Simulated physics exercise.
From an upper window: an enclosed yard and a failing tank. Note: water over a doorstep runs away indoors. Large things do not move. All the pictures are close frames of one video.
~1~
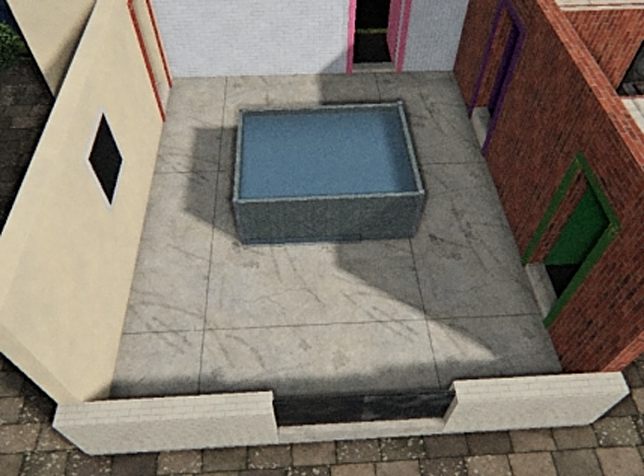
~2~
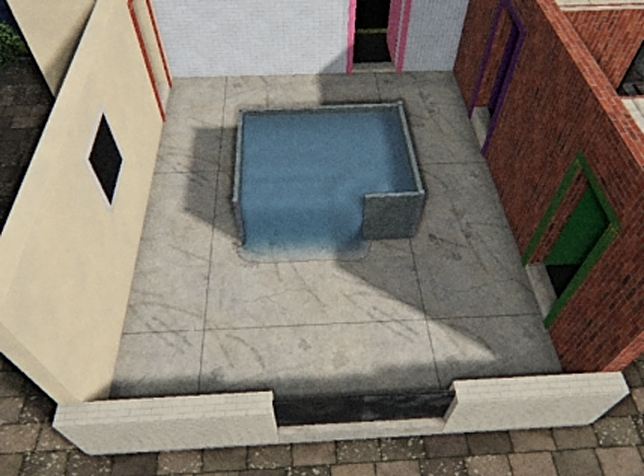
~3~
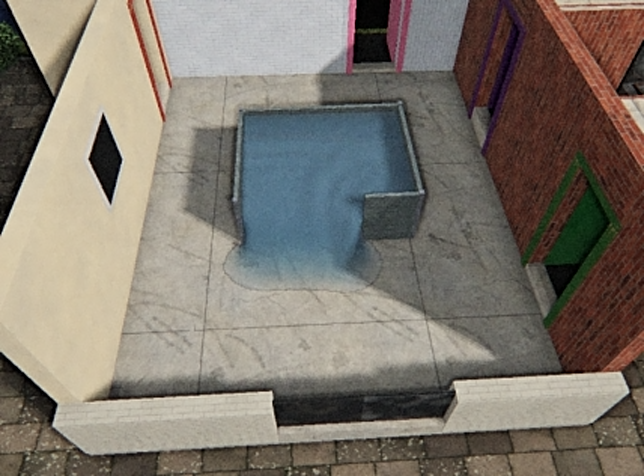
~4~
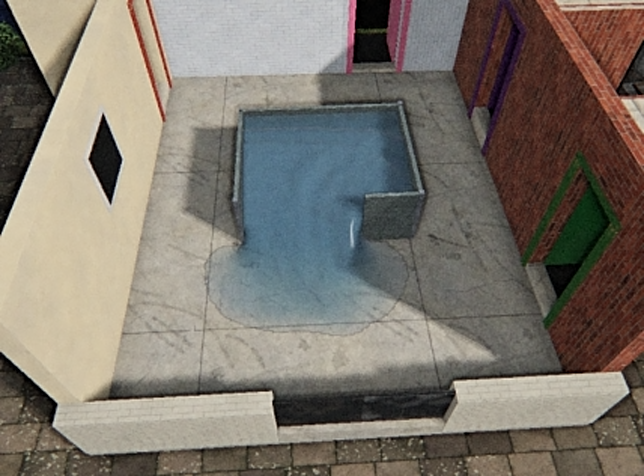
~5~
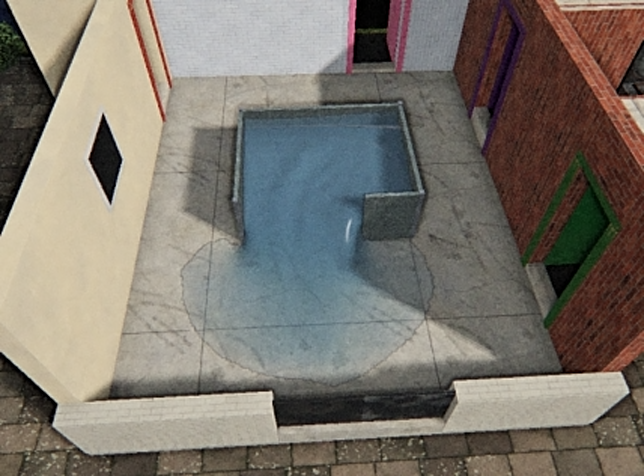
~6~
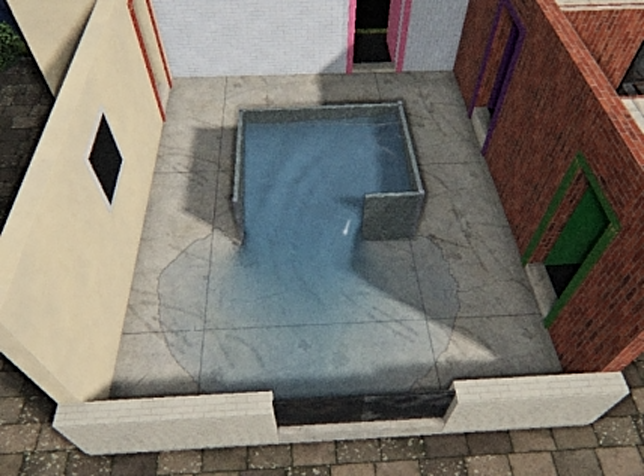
An enclosed yard paved with grey slabs is seen from above, through a fixed high view. A square grey-walled tank of blue water stands near the middle, with a cream wall at left, a white wall with a pink-framed doorway behind, and red brick with purple and green doorframes at right. The tank's near side opens at left, and water pours out, spreading forward and sideways across the paving in a widening, thinning sheet.
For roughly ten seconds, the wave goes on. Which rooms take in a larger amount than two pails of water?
In the end, the green door takes in more; the red door takes in no more; the pink door takes in more; the purple door takes in no more.
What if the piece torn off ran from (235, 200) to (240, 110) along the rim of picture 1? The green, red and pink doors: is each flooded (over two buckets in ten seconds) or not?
Going door by door, green overflows, then red overflows, then pink overflows.
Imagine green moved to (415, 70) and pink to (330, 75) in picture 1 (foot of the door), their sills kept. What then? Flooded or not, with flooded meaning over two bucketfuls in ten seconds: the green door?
In that case the green one gets flooded.
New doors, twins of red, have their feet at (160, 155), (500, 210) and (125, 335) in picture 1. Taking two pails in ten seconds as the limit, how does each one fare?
Log: Door one is below the limit; door two is below the limit; door three is above the limit.
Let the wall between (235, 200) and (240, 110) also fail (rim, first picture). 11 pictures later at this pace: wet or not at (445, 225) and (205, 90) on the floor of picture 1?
The first spot is spared and the second is soaked.
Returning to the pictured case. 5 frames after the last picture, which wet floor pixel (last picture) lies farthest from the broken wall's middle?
Best guess: Near (564, 398).
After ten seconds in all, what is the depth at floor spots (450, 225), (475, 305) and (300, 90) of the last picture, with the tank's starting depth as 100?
In the order asked, some 10, 14 and 18 in a hundred.
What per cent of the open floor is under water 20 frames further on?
Some 65 in a hundred.
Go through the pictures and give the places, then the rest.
The first picture shows still water in the water tank at (325, 153).
In the second picture, the front is at (240, 248), out from the gap at (303, 225).
In the third picture, water pours out at (303, 228) and has run to (368, 280).
In the fourth picture, the front is at (348, 329), out from the gap at (303, 229).
In the fifth picture, the front is at (339, 377), out from the gap at (303, 230).
In the sixth picture, water pours out at (303, 230) and has run to a hidden place.
A moment on, water covers 35 % of the floor; the green door not reached, the red door not reached, the pink door not reached, the purple door not reached.
Next, water covers 35 % of the floor; the green door wet at the sill, nothing in, the red door not reached, the pink door not reached, the purple door not reached.
Then, water covers 65 % of the floor; the green door over two buckets in, the red door not reached, the pink door not reached, the purple door wet at the sill, nothing in.
Later, water covers 95 % of the floor; the green door far over two buckets in, the red door under two buckets in, the pink door over two buckets in, the purple door wet at the sill, nothing in.
In the end, water covers 100 % of the floor; the green door far over two buckets in, the red door under two buckets in, the pink door far over two buckets in, the purple door wet at the sill, nothing in.
